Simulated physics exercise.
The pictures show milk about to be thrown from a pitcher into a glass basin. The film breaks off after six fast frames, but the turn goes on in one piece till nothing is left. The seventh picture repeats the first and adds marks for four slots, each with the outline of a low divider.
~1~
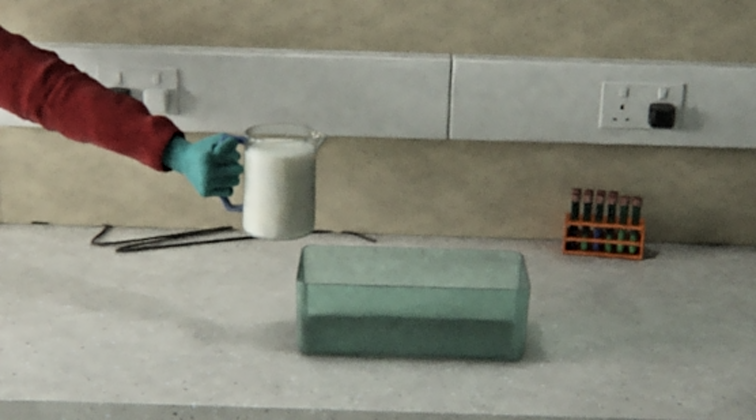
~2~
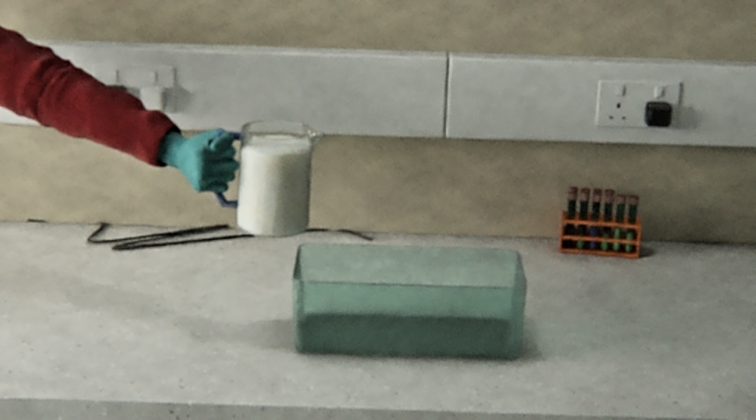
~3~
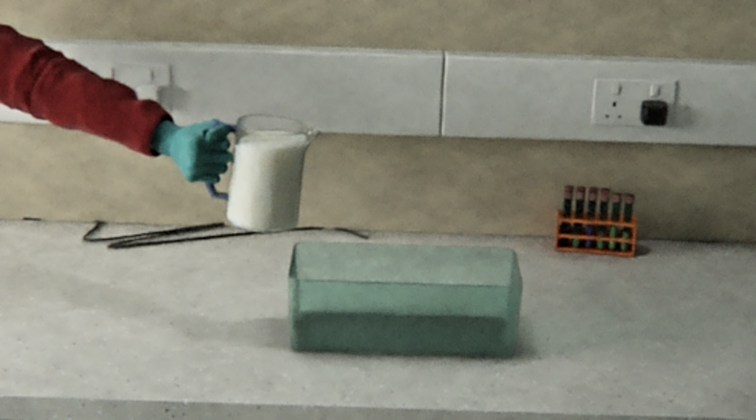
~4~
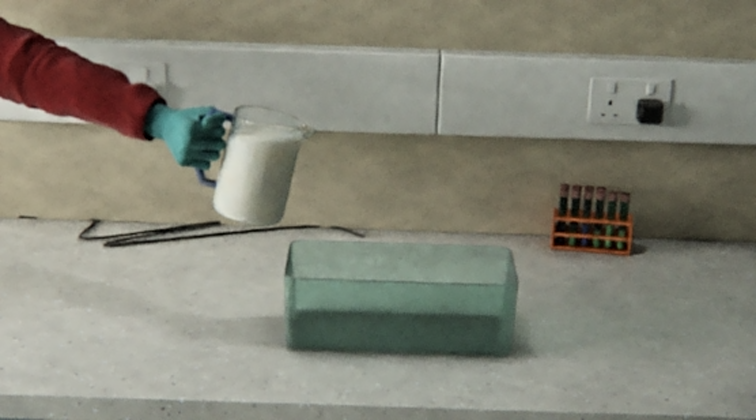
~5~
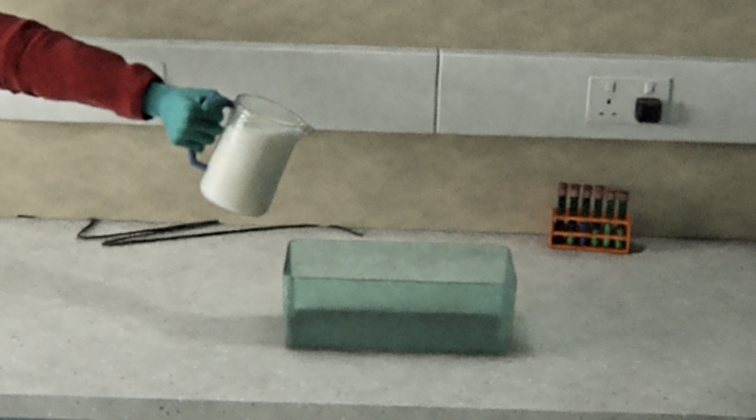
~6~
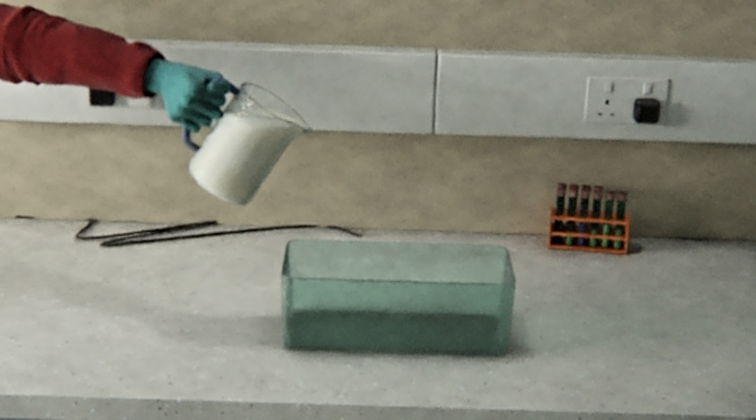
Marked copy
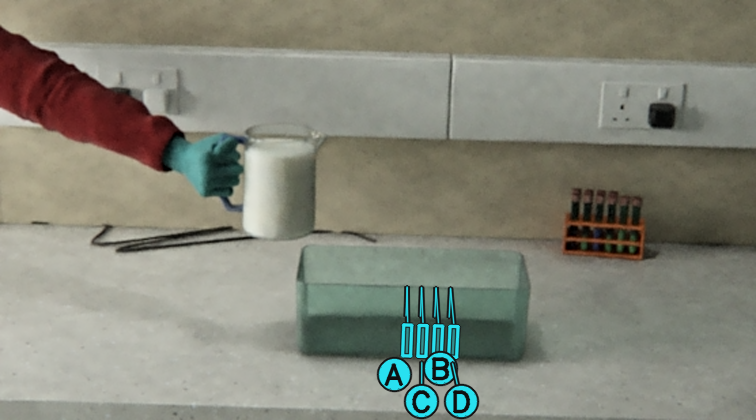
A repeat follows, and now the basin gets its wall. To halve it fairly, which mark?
The best position is C.
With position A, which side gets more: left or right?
The right one.
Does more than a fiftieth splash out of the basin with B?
Yes, it does.
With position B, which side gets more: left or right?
The left side.
In cyan, A at (406, 361); B at (437, 362); C at (421, 362); D at (452, 363).
For position A, about 22 % ends left of the wall and 73 % right of it; 5 % is lost outside.
For position B, about 73 % ends left of the wall and 17 % right of it; 9 % is lost outside.
For position C, about 49 % ends left of the wall and 45 % right of it; 6 % is lost outside.
For position D, about 80 % ends left of the wall and 6 % right of it; 14 % is lost outside.
